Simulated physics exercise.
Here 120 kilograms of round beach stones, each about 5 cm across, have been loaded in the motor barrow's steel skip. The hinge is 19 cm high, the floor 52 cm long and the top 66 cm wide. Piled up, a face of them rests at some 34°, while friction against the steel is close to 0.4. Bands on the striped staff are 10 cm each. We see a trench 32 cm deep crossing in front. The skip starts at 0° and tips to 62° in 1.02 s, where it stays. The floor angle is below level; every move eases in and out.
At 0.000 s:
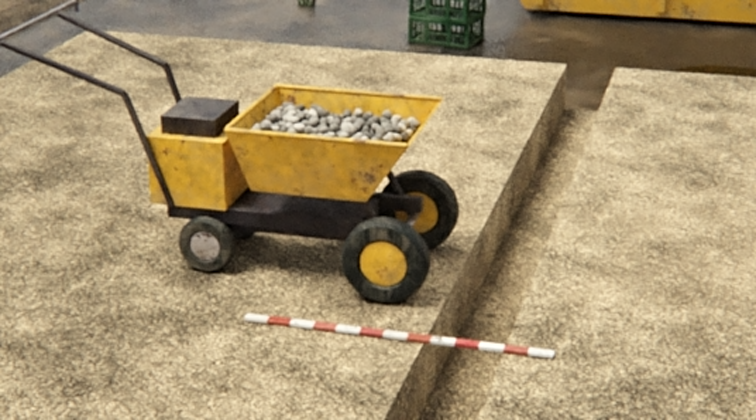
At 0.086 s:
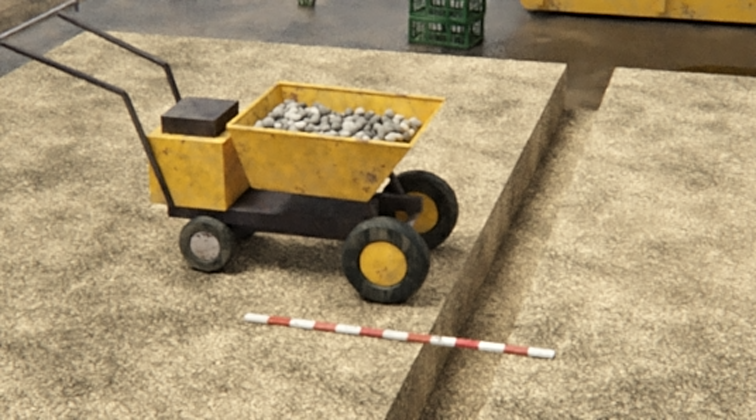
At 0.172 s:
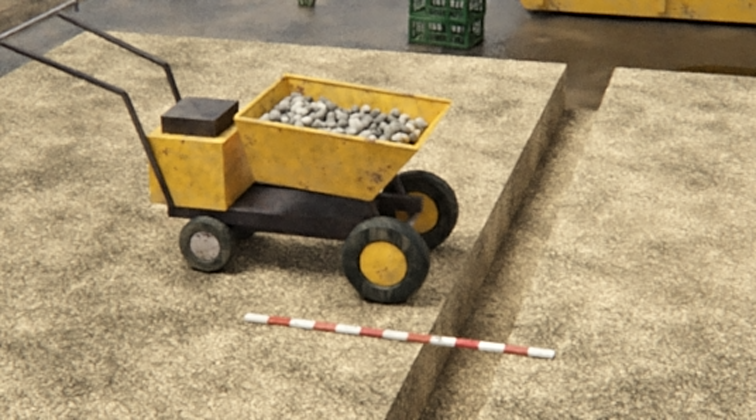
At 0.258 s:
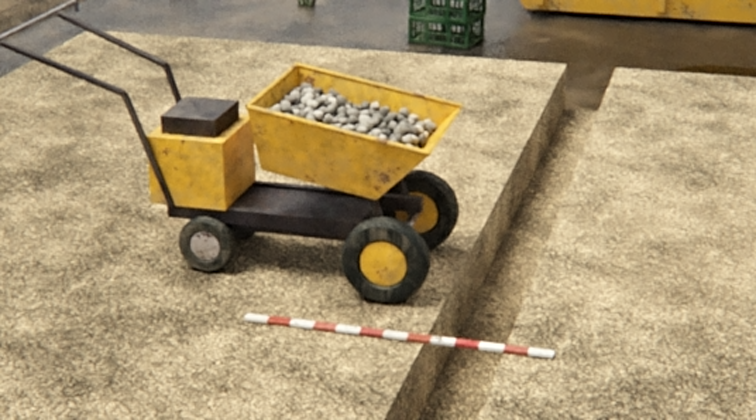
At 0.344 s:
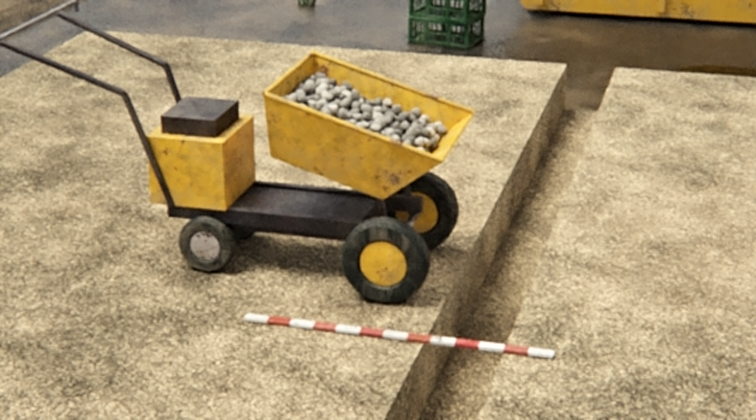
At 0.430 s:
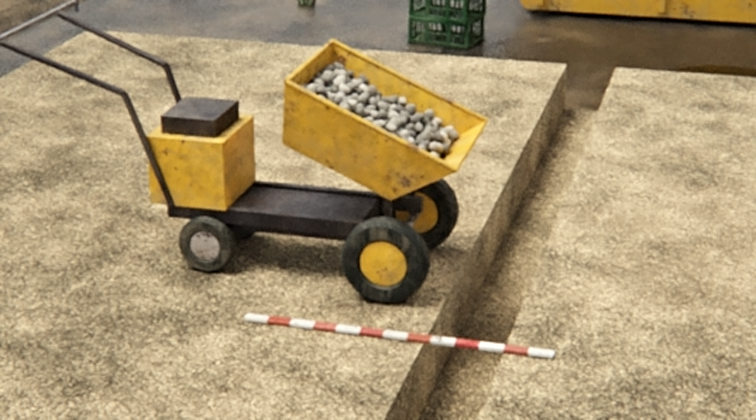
To begin with, a yellow motor barrow loaded with grey stones stands beside a trench, its skip level and a red-and-white striped staff lying in front. The skip then barely begins to tilt, its rear rising, and it steepens steadily toward the right until it is clearly slanted, stones still inside.
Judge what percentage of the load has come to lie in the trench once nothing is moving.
Roughly 20 in every hundred.
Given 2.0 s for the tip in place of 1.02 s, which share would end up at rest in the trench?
Something close to 25 per cent.
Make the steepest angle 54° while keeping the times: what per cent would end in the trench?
Close to 10 per cent then.
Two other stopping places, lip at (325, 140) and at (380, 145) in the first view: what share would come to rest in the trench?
80 %, then 40 %.
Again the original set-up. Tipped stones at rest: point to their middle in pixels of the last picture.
Middle at around (575, 288), I'd say.
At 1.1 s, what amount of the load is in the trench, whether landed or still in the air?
Some 0 per cent.
After 0.8 s the floor is at 52°; 100 % in the skip; the foremost stones are at (492, 191).
After 1.1 s the floor is at 62°; 78 % in the skip, 1 % in the trench, 21 % past the trench; the foremost stones are at (594, 299).
After 1.5 s the floor is at 62°; 42 % in the skip, 2 % in the trench, 56 % past the trench; the foremost stones are at (722, 306).
After 3.4 s the floor is at 62°; 13 % in the skip, 20 % in the trench, 68 % past the trench; the foremost stones are past the picture's edge.
